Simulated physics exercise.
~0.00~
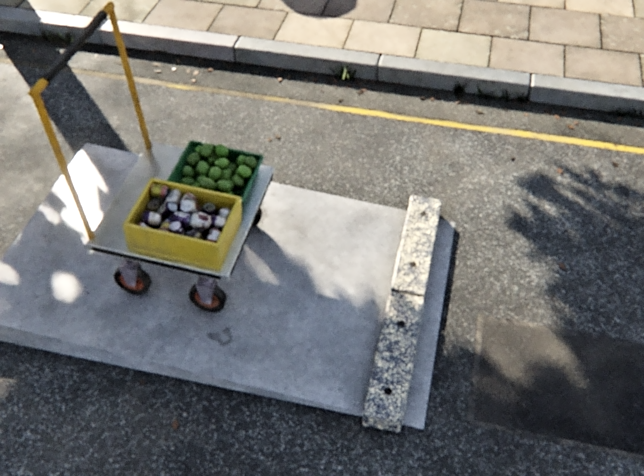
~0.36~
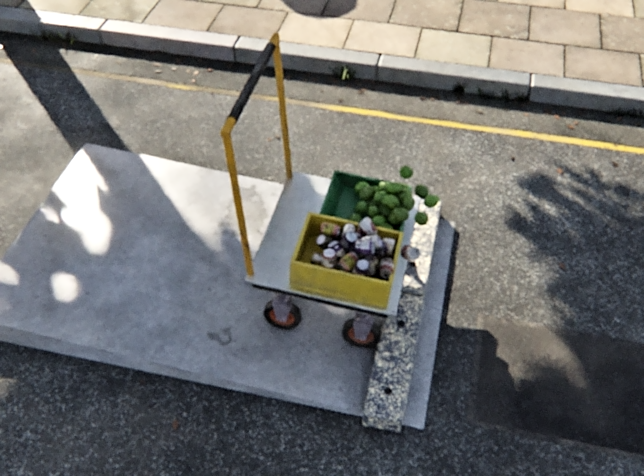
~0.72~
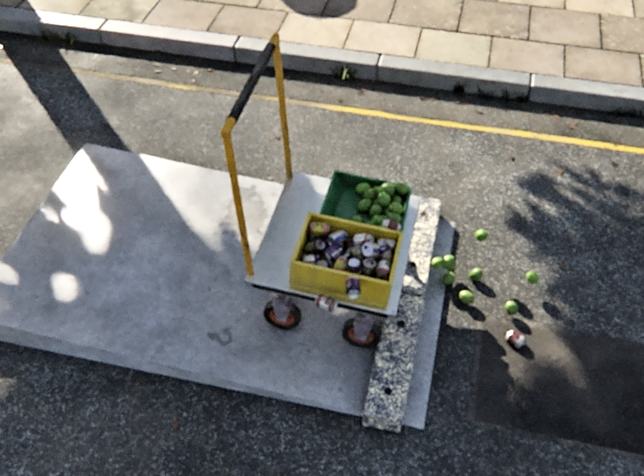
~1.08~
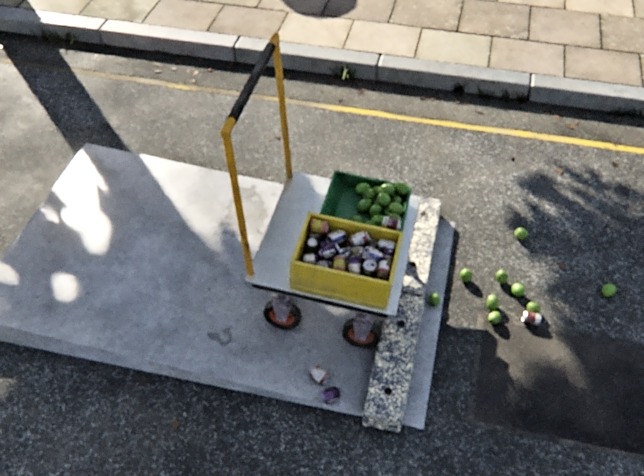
On a sunlit street, a trolley carrying a green box of limes and a yellow box of small cans rolled right down a pale ramp and stopped at the raised sill, spilling several limes and a few cans, while most stayed in their boxes.
